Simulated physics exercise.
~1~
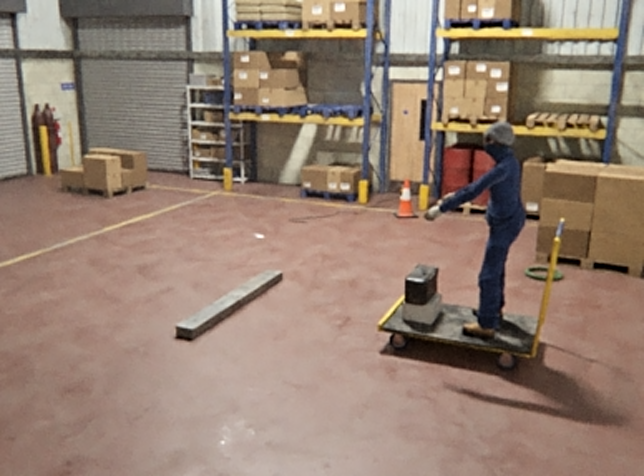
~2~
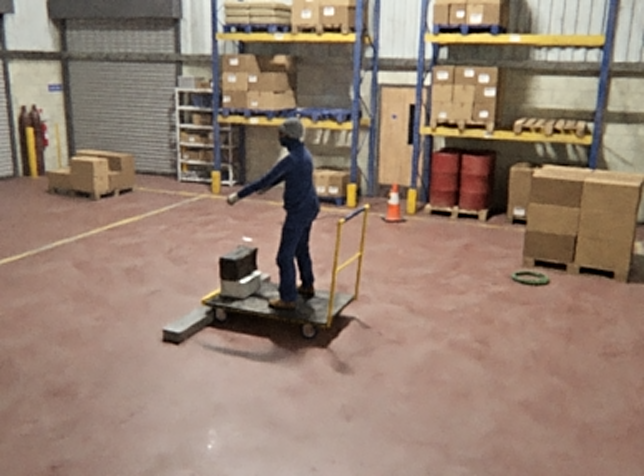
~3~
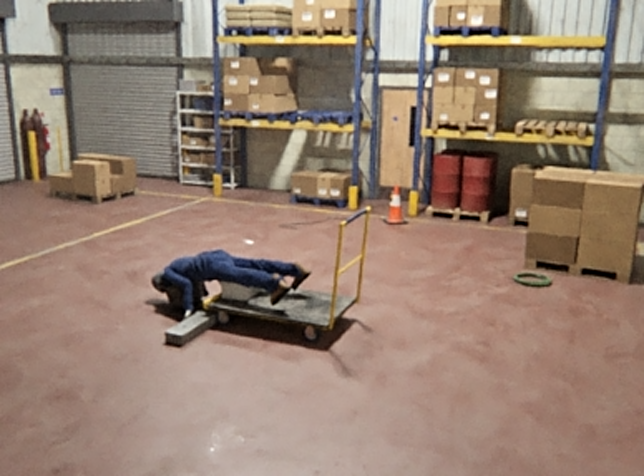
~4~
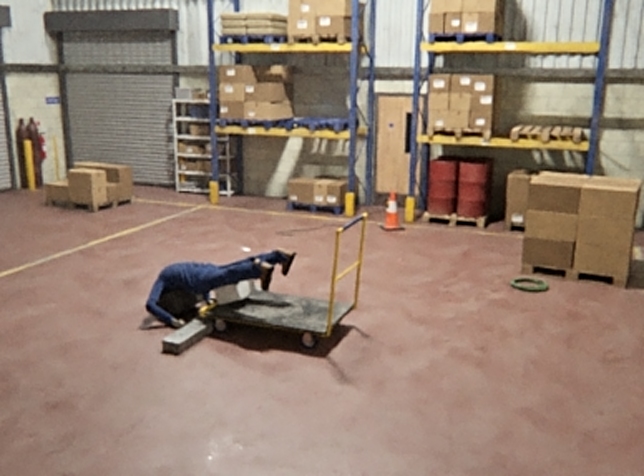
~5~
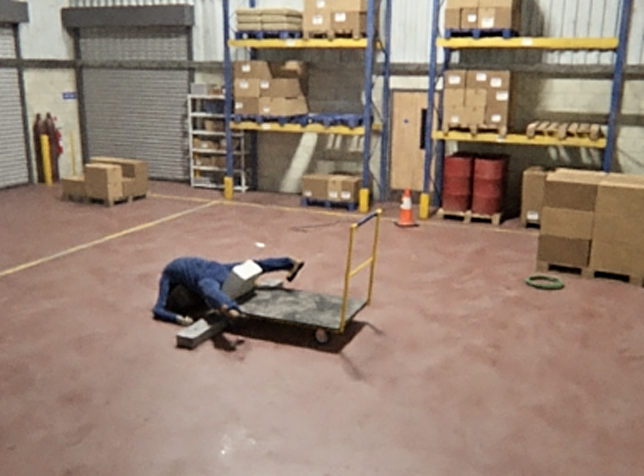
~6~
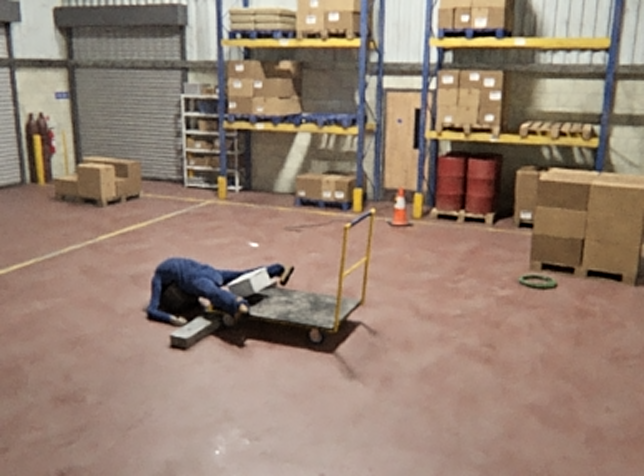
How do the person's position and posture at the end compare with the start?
At the start the person was standing upright on the trolley on the right side of the view. By the end they were lying crumpled farther left, with their hips past the front edge of the stopped trolley, beside the kerb.
